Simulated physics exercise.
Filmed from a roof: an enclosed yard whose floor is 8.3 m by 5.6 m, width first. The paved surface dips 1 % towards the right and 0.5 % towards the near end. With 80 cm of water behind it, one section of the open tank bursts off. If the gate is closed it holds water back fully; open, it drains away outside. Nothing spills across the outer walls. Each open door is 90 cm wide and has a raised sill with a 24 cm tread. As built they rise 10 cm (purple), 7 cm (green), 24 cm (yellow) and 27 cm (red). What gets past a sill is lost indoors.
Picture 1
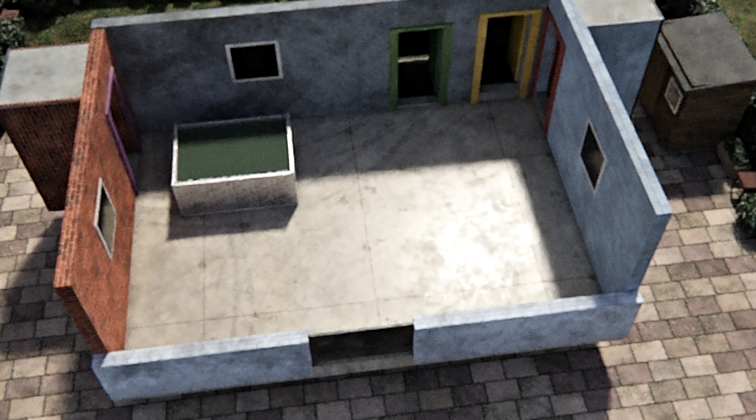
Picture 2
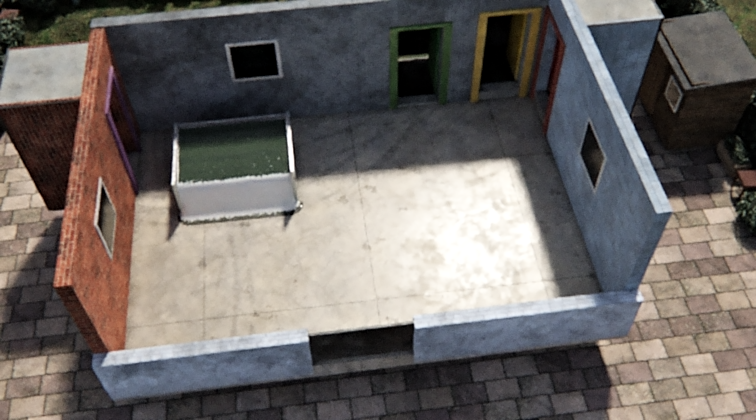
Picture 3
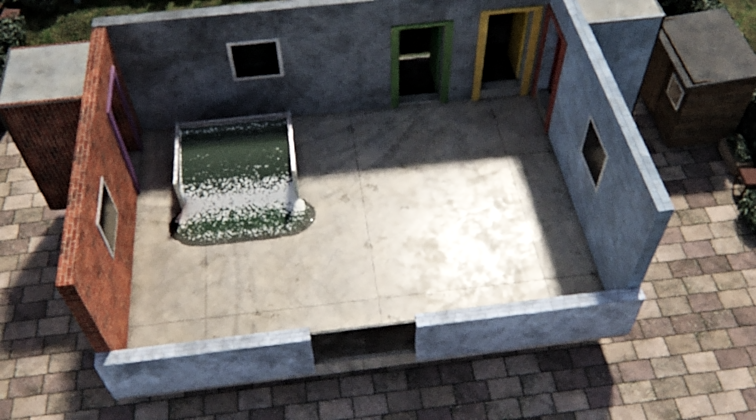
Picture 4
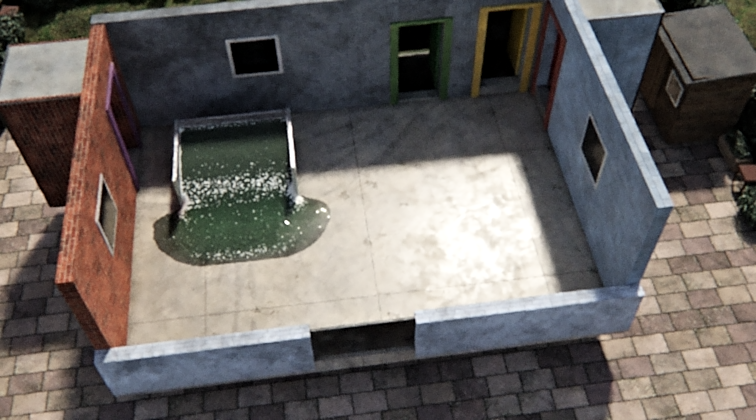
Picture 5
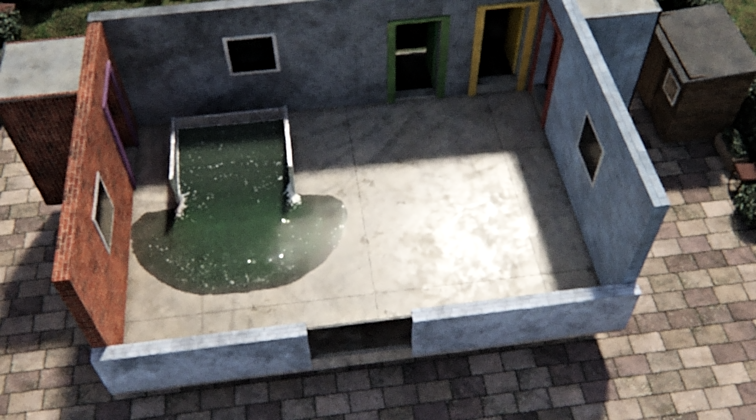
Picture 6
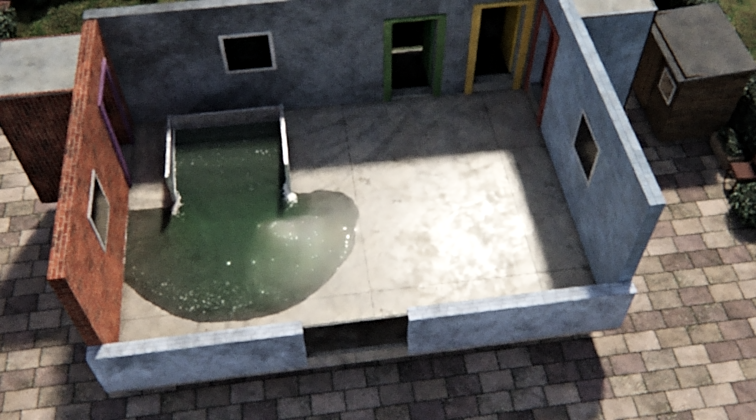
At the start, an open tank of dark green water stands still near the left of a walled, roofless yard with coloured doorways. Its near side gives way and foaming water pours through the gap, then spreads across the pale floor in a widening, rounded pool, reaching the brick wall at left.
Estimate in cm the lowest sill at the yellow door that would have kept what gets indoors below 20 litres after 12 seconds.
Some 12 cm above the ground.
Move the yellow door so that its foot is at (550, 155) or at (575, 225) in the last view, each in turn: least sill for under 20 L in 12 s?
About 7.0 and 12.0 cm.
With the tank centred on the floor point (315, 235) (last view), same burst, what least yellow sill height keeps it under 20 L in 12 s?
Some 11.5 cm.
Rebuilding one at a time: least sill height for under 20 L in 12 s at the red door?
Roughly 12.0 cm at red.
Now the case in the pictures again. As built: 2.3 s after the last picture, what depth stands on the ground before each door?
In cm: Purple 0, green 0, yellow 0, red 0.
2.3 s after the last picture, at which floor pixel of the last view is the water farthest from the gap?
Near (605, 310).
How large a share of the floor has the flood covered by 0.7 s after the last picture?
Near 35 per cent is wet.
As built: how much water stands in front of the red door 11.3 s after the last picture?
Roughly 9.5 cm deep.
Then, 0.7 s after the last picture water covers 35 % of the floor, deepest (44 cm) near (228, 355); it has not reached the yellow door.
Then, 2.3 s after the last picture water covers 45 % of the floor, deepest (25 cm) near (129, 366); it has not reached the yellow door.
Then, 11.3 s after the last picture water covers 95 % of the floor, deepest (11 cm) near (560, 183); 9 cm at the yellow door, 0 litres in over its 24 cm sill.
At the yellow door as built, the water peaked near 18 cm, 6.9 s after the last picture.
Run again over the same 12 s with other heights there, 35 litres in over 10.5 cm, 7 litres over 14 cm. The limit of 20 litres is kept from about 12 cm up.
